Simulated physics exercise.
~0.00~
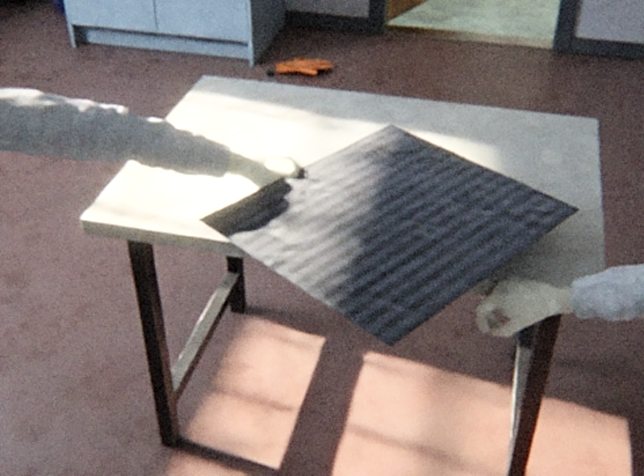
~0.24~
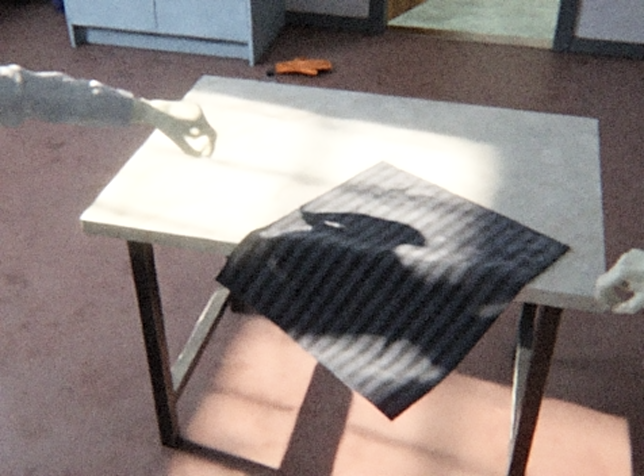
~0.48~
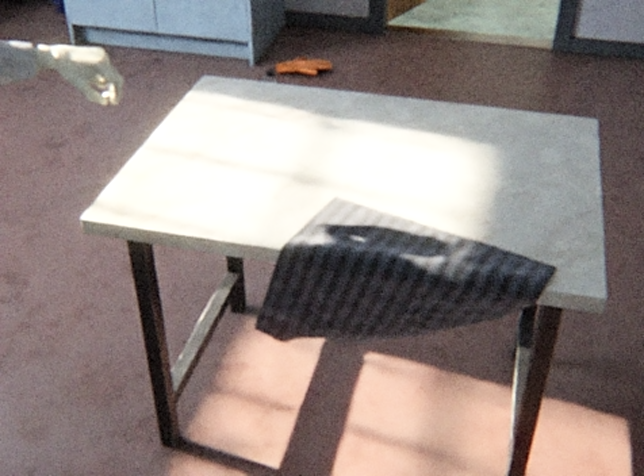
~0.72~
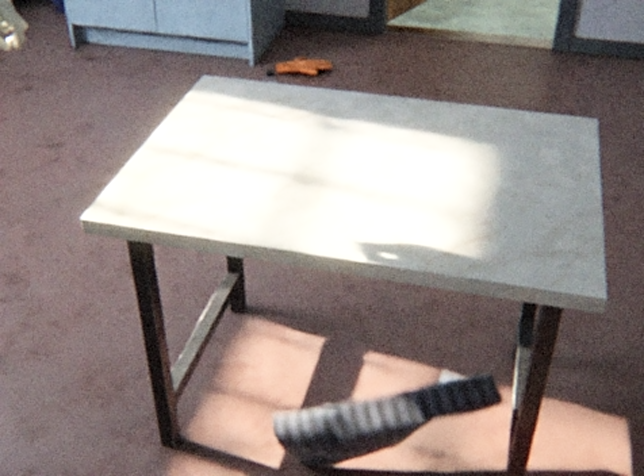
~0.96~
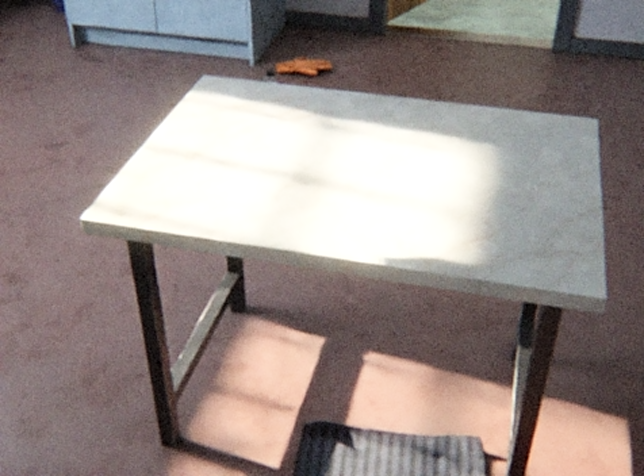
At the start, two hands, one reaching in from the left and one from the right, hold a dark, striped square of cloth at the near edge of a pale, sunlit table. The hands let go and draw apart as the cloth comes down with a large part hanging over the edge. It then slips further over the near side, its top folding and bunching while the left hand pulls back. Soon the whole cloth drops clear of the tabletop, crumpled into a narrow bundle. It ends low beneath the near edge, partly out of view, leaving the table bare.
